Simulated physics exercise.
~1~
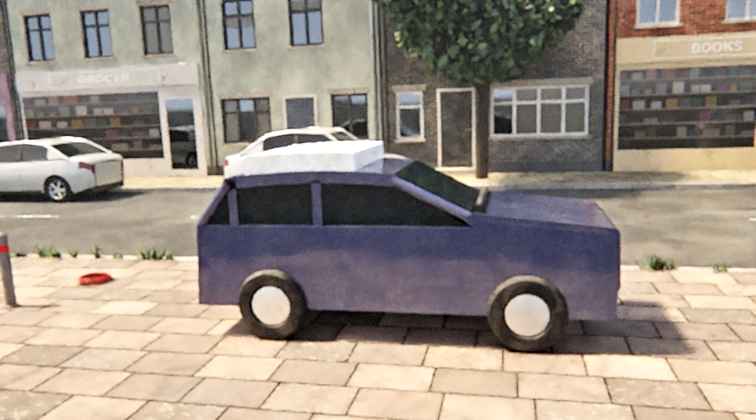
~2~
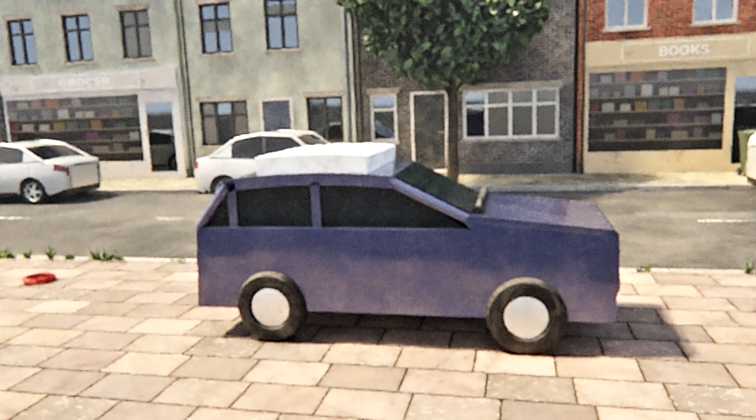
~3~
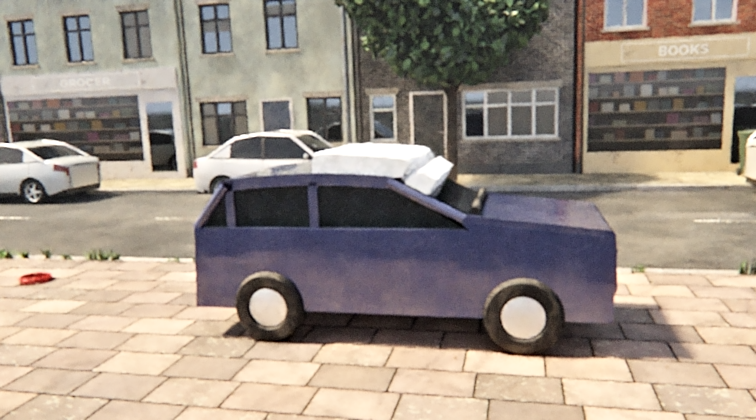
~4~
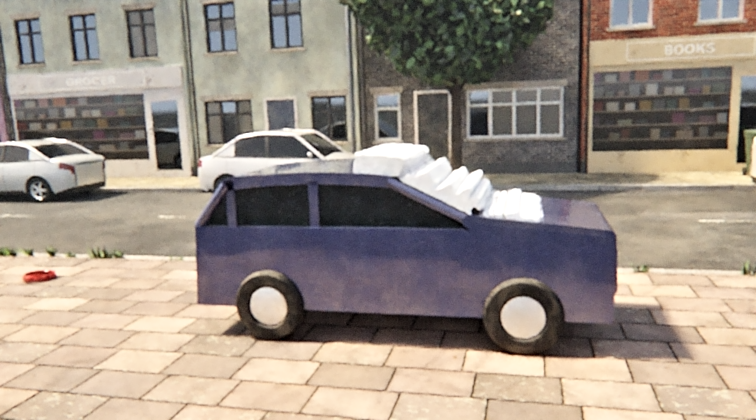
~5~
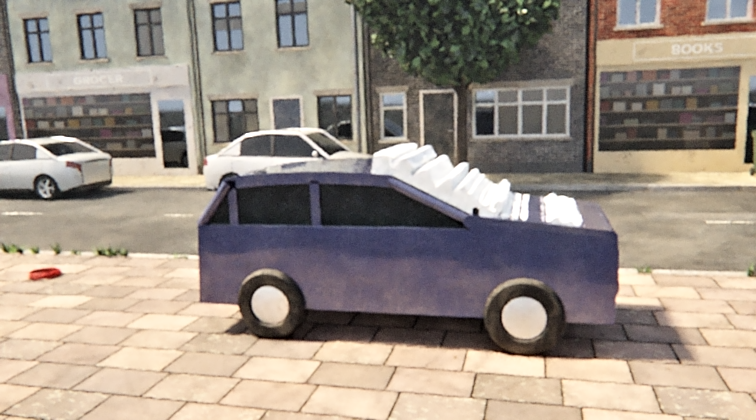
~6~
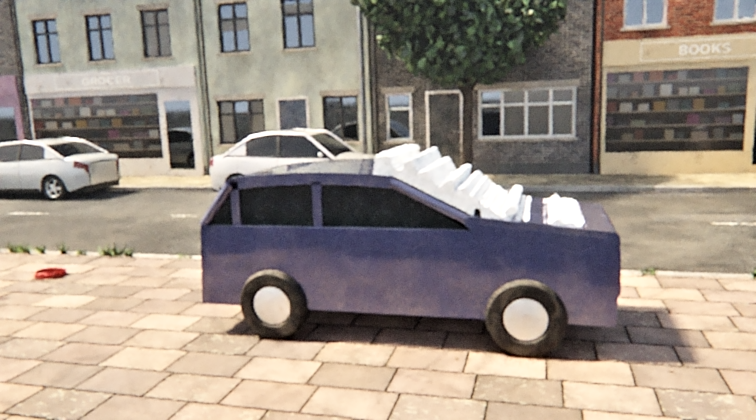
To begin with, a boxy purple car with a flat slab of white snow on its roof faces right on a paved area, with parked white cars and shopfronts across the road behind it. The slab then starts to slide forward, its front edge tipping over onto the windscreen. Next it breaks into chunky pieces that tumble down the glass, and some spill onto the bonnet. More snow follows until the roof is mostly bare. Finally the pieces settle, with most heaped on the windscreen, a smaller part on the bonnet and a little left on the roof.
